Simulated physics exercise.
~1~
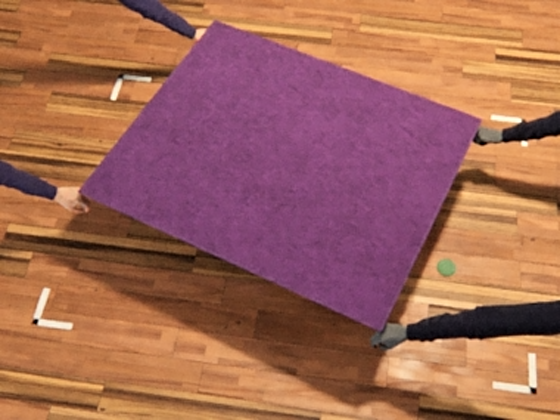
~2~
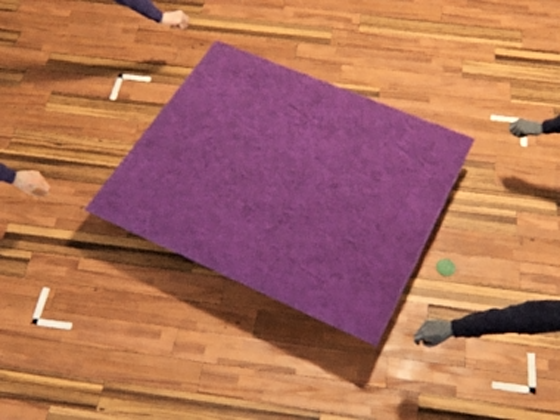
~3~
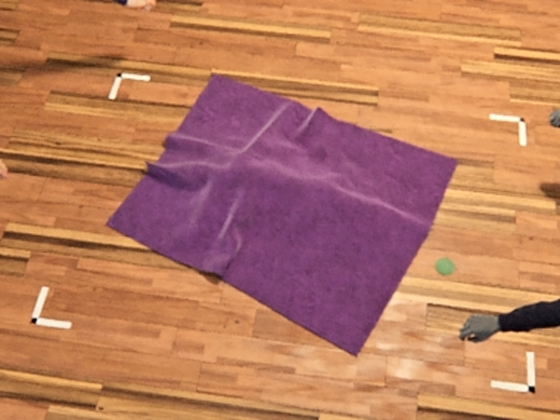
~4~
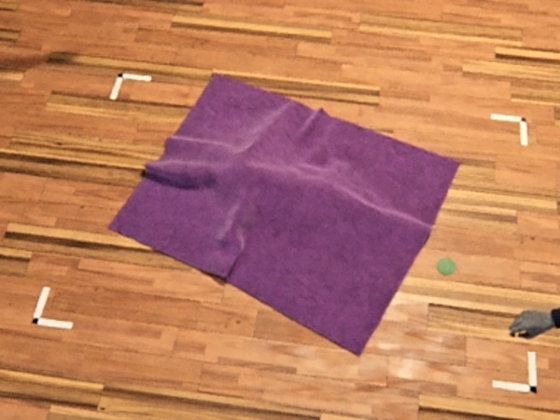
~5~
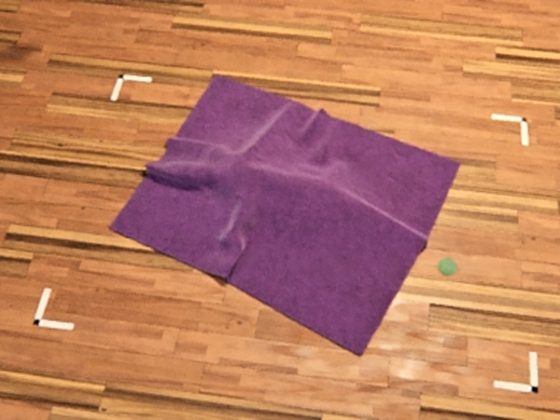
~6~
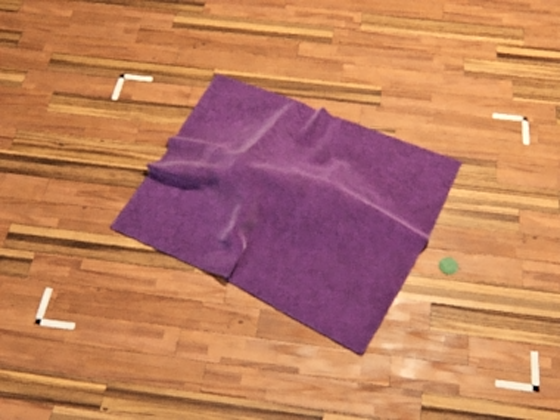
In the video, four hands hold a purple cloth stretched flat above a wooden floor marked with white corner lines, then let go. It drops and settles in wrinkles, and the hands withdraw, leaving it spread there with a small green disc uncovered to its right.
